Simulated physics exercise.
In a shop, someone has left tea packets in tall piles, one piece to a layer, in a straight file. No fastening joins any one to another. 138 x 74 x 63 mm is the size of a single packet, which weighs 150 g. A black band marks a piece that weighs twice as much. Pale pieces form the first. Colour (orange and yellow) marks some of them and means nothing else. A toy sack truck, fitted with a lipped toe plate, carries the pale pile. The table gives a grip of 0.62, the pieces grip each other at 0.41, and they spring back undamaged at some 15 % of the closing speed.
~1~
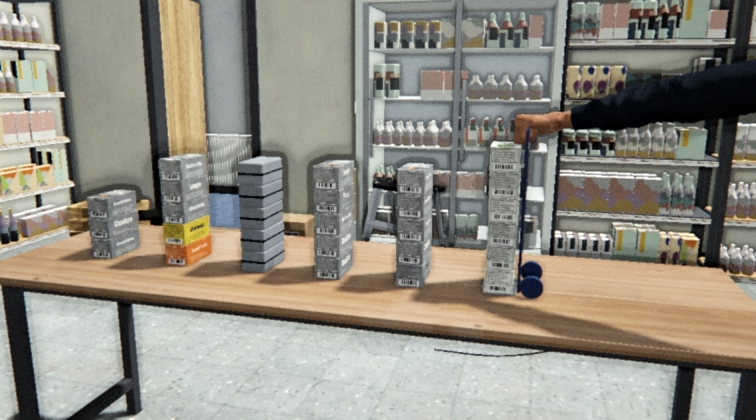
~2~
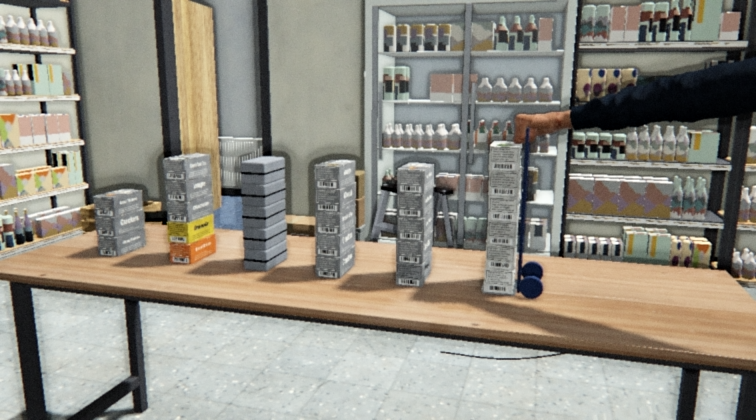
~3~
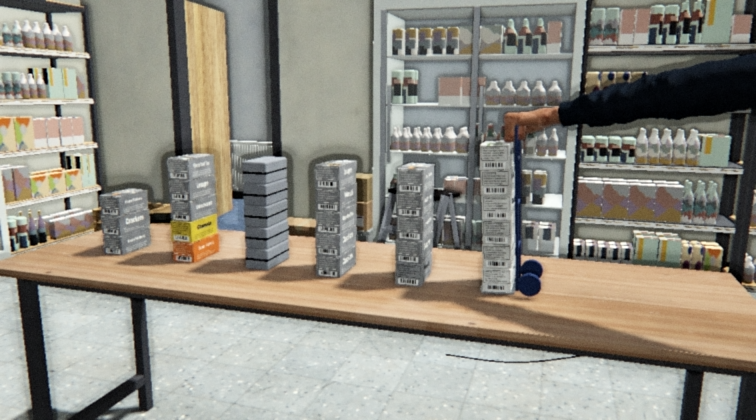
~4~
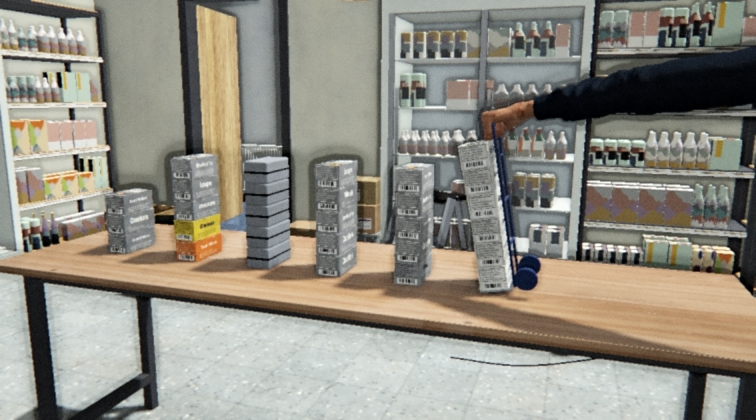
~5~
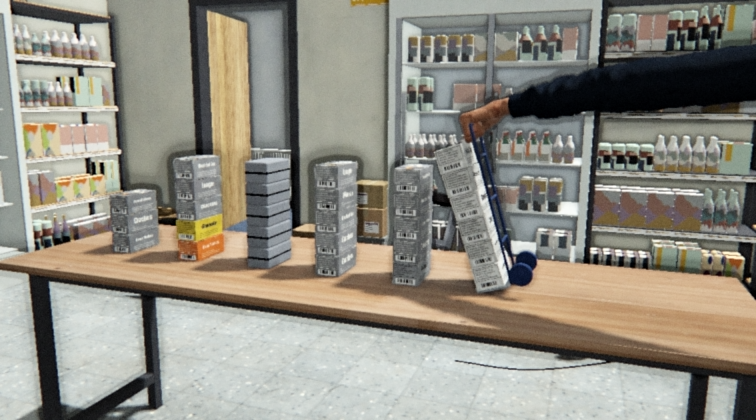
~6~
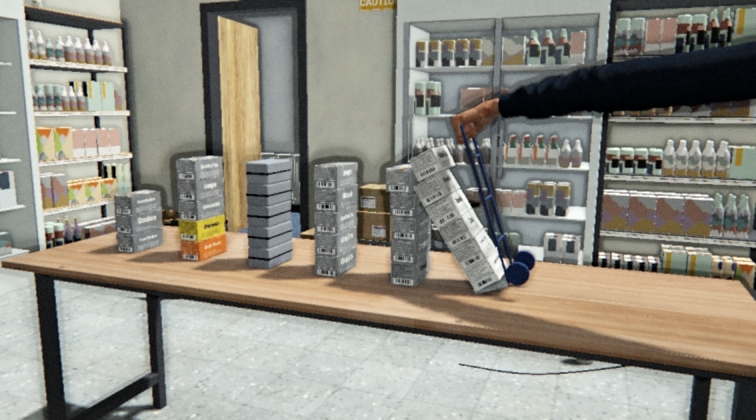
A hand tilts a small blue hand truck leftward, and its pale stack leans over.
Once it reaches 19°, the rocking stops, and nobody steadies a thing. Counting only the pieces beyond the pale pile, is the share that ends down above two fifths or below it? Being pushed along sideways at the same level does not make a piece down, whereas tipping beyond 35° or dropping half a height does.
Above two fifths.
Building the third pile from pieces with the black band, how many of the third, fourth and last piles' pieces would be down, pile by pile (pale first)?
Down per pile - third: 5, fourth: 5, last: 2.
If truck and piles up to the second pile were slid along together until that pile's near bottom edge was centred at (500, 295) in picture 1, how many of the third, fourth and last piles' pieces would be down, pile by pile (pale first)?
Pile by pile, you'd see third at 0, fourth at 0 and last at 0 down.
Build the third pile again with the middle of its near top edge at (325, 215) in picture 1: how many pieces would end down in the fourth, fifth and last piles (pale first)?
Fourth 0, fifth 0, last 0.
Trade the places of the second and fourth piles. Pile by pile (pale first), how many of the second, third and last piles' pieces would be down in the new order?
Pile by pile, you'd see second at 5, third at 5 and last at 1 down.
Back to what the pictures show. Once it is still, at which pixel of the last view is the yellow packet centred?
I'd say its middle settles close to (172, 241).
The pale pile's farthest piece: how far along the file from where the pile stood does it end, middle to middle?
38 cm.
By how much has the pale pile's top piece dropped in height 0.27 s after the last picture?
Roughly 10 cm lower.
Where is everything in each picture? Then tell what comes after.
In the first picture (places mark the middle of the side facing us; the camera moves round a little), truck frame (526, 164) 0° forward; orange packet (200, 250); yellow packet (198, 230); the rest undisturbed.
Truck frame (526, 163) 0° forward; yellow packet (202, 229), in the second picture.
Truck frame (516, 161) 3° forward, top of the pale pile leaning 3°; yellow packet (205, 228); the rest undisturbed, in the third picture.
Truck frame (497, 157) 10° forward, top of the pale pile leaning 10°; orange packet (210, 247); the rest undisturbed, in the fourth picture.
Truck frame (478, 157) 17° forward, top of the pale pile leaning 19°; orange packet (211, 247); the rest undisturbed, in the fifth picture.
Truck frame (471, 158) 19° forward, top of the pale pile leaning 28°; orange packet (214, 247); yellow packet (212, 228); one has shifted, in the sixth picture.
Then, 0.27 s after the last picture, 6 of the pale pile down; none of the 23 other packets down, 6 disturbed.
Then, 0.73 s after the last picture, 6 of the pale pile down; 10 of the 23 other packets down.
Then, 1.31 s after the last picture, 6 of the pale pile down; 19 of the 23 other packets down; yellow packet on its side; orange packet shifted 19 mm.
At rest, 6 of the pale pile down; 21 of the 23 other packets down; yellow packet on its side; orange packet shifted 19 mm. That is 91 per cent. As the last picture would show them, middles, yellow packet near (172, 241), orange packet near (199, 245).
